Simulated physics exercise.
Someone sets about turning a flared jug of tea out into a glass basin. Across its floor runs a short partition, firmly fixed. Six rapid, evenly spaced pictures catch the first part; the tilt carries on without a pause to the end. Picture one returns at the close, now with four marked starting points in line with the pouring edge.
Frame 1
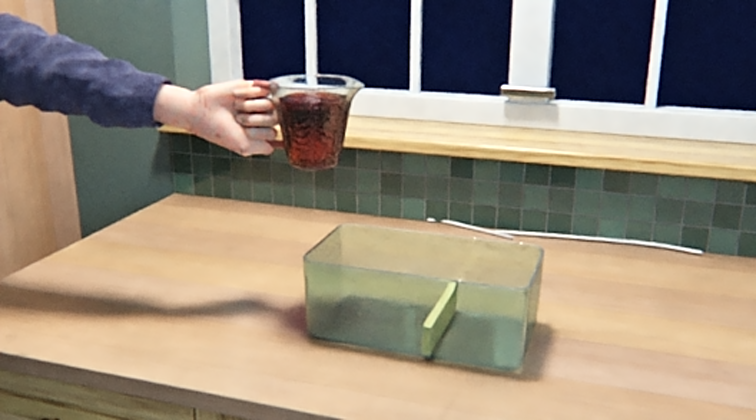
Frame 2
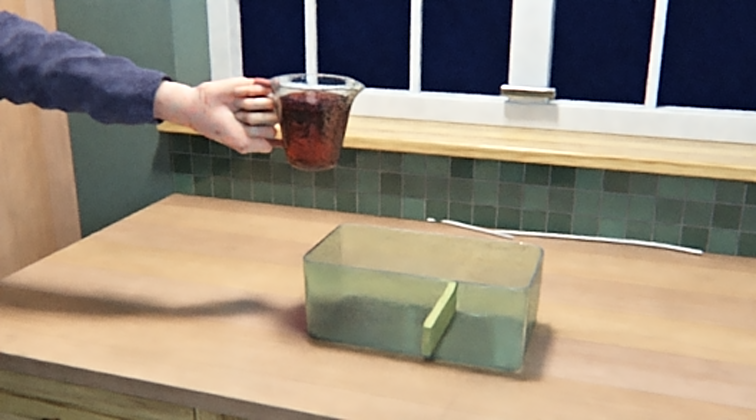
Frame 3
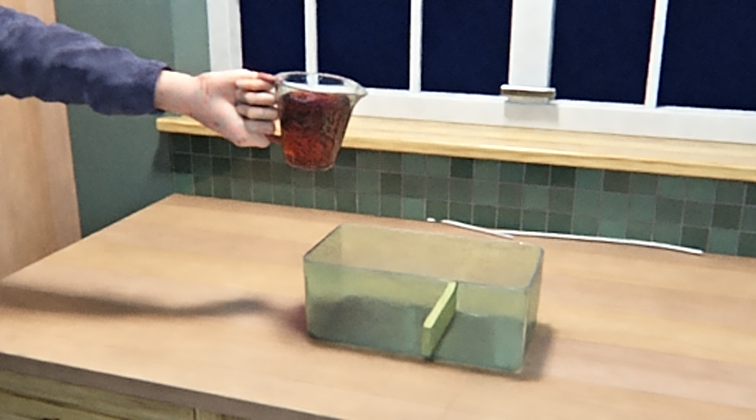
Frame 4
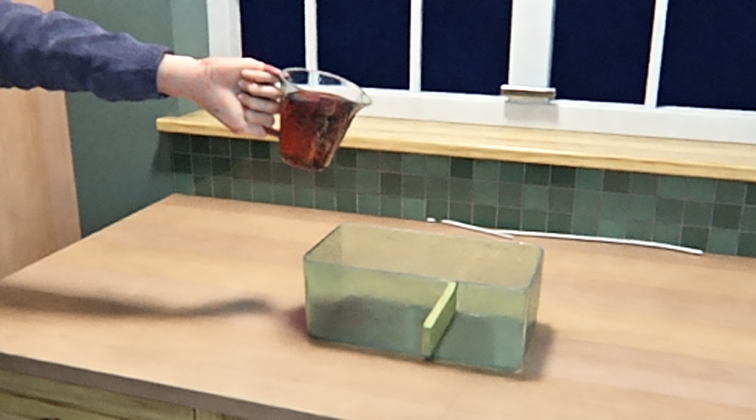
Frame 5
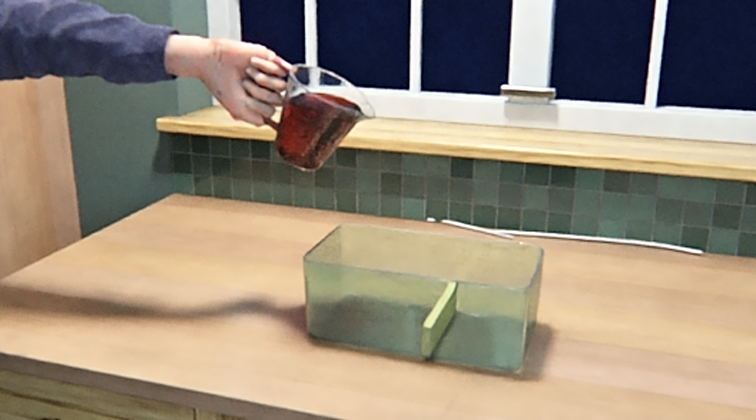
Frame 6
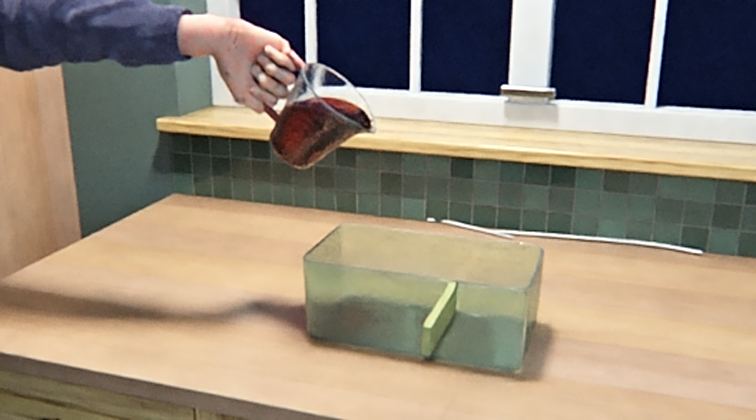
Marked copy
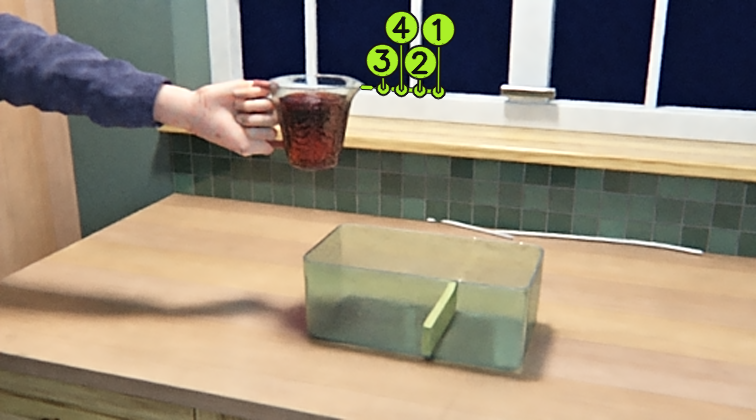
The clip opens on a hand holding a flared glass jug of tea upright above a glass basin with a short partition, on a wooden counter. The hand then tilts the jug rightward, gradually at first and then more steeply, while the tea stays inside.
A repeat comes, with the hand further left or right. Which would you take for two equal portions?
Spot 2 does it best.
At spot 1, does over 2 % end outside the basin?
Yes.
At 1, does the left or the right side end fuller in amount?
The right one.
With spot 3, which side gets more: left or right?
The left side.
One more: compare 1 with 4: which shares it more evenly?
That is spot 4.
On the marked copy, 1 at (438, 91); 2 at (419, 90); 3 at (383, 88); 4 at (401, 89).
With 1, about 13 % ends left of the wall and 78 % right of it; 8 % is lost outside.
With 2, about 48 % ends left of the wall and 46 % right of it; 6 % is lost outside.
With 3, about 81 % ends left of the wall and 12 % right of it; 7 % is lost outside.
With 4, about 69 % ends left of the wall and 25 % right of it; 7 % is lost outside.
